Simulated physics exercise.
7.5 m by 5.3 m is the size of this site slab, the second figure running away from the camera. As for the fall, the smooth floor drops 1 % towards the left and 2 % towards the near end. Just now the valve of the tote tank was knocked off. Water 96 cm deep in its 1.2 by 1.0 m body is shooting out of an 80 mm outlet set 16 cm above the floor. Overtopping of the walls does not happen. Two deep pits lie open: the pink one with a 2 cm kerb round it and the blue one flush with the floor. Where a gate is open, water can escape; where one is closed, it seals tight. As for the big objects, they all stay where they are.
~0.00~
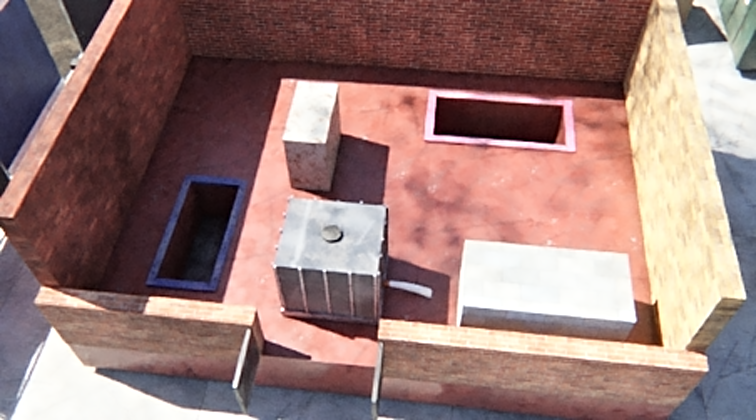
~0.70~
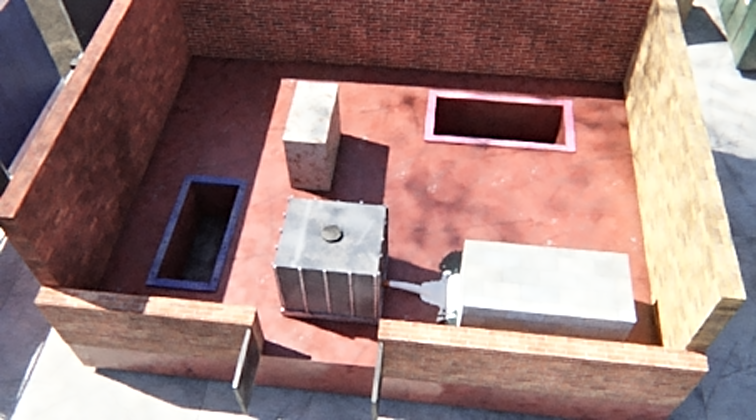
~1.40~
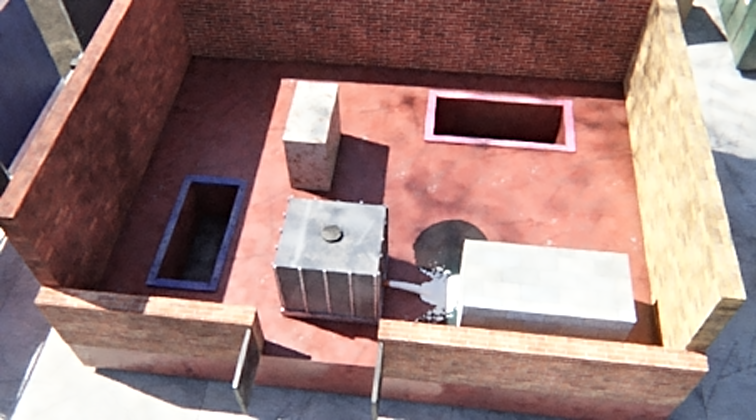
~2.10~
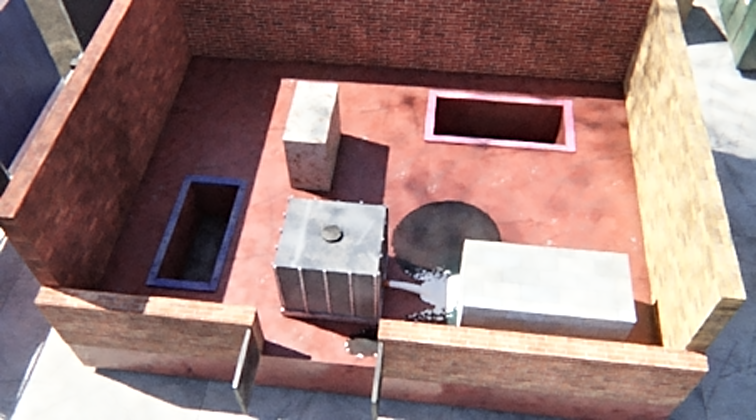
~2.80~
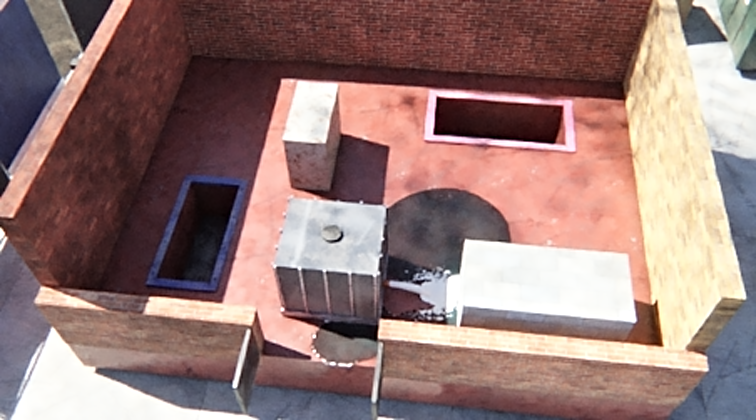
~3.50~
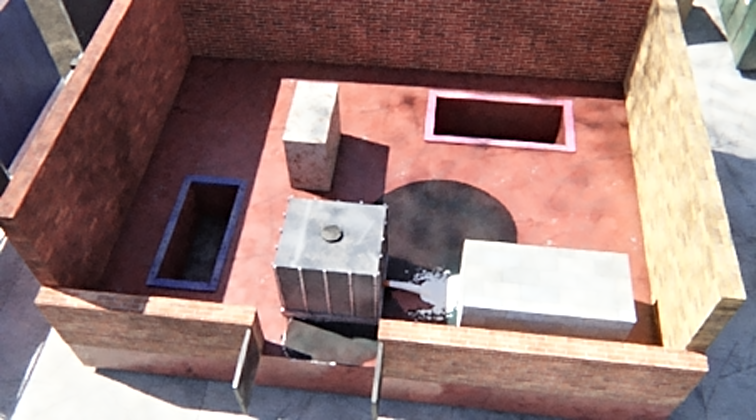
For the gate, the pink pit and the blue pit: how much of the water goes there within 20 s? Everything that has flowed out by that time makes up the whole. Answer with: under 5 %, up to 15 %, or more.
The gate takes over 15 %; the pink pit takes under 5 %; the blue pit takes from 5 to 15 %.
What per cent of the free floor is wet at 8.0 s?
Something like 25 percent is wet.
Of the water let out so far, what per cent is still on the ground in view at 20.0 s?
Share: Close to 66 %.
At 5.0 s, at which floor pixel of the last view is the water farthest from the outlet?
The front reaches farthest at about (613, 372).
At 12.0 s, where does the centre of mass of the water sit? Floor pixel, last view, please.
I'd say somewhere about (404, 283).
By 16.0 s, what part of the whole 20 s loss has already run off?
Around 65 percent by that point.
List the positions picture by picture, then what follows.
The jet has just started at (403, 286); the ground is still dry, in the first picture.
The jet leaves at (403, 286); the sheet reaches a hidden place, 1.3 m away, and wets 0.4 m2, in the second picture.
The jet leaves at (403, 286); the sheet reaches a hidden place, 1.7 m away, and wets 1.3 m2, in the third picture.
From the spout at (403, 286) the water has spread over 2.3 m2; its tip is at a hidden place, and it is 0.8 cm deep on average, in the fourth picture.
From the spout at (403, 286) the water has spread over 3.3 m2; its tip is at a hidden place, and it is 0.8 cm deep on average, in the fifth picture.
The jet leaves at (403, 286); the sheet reaches a hidden place, 2.6 m away, and wets 4.3 m2, in the sixth picture.
After 5.0 s water covers 20 % of the floor and is deepest (13 cm) near (457, 295); gone so far, the gate 1 %, the pink pit 0 %, the blue pit 0 %.
After 8.0 s water covers 25 % of the floor and is deepest (13 cm) near (457, 295); gone so far, the gate 5 %, the pink pit 0 %, the blue pit 0 %.
After 12.0 s water covers 35 % of the floor and is deepest (12 cm) near (457, 295); gone so far, the gate 10 %, the pink pit 0 %, the blue pit 2 %.
After 16.0 s water covers 35 % of the floor and is deepest (12 cm) near (457, 295); gone so far, the gate 16 %, the pink pit 0 %, the blue pit 7 %.
After 20.0 s water covers 40 % of the floor and is deepest (11 cm) near (457, 295); gone so far, the gate 22 %, the pink pit 0 %, the blue pit 13 %.
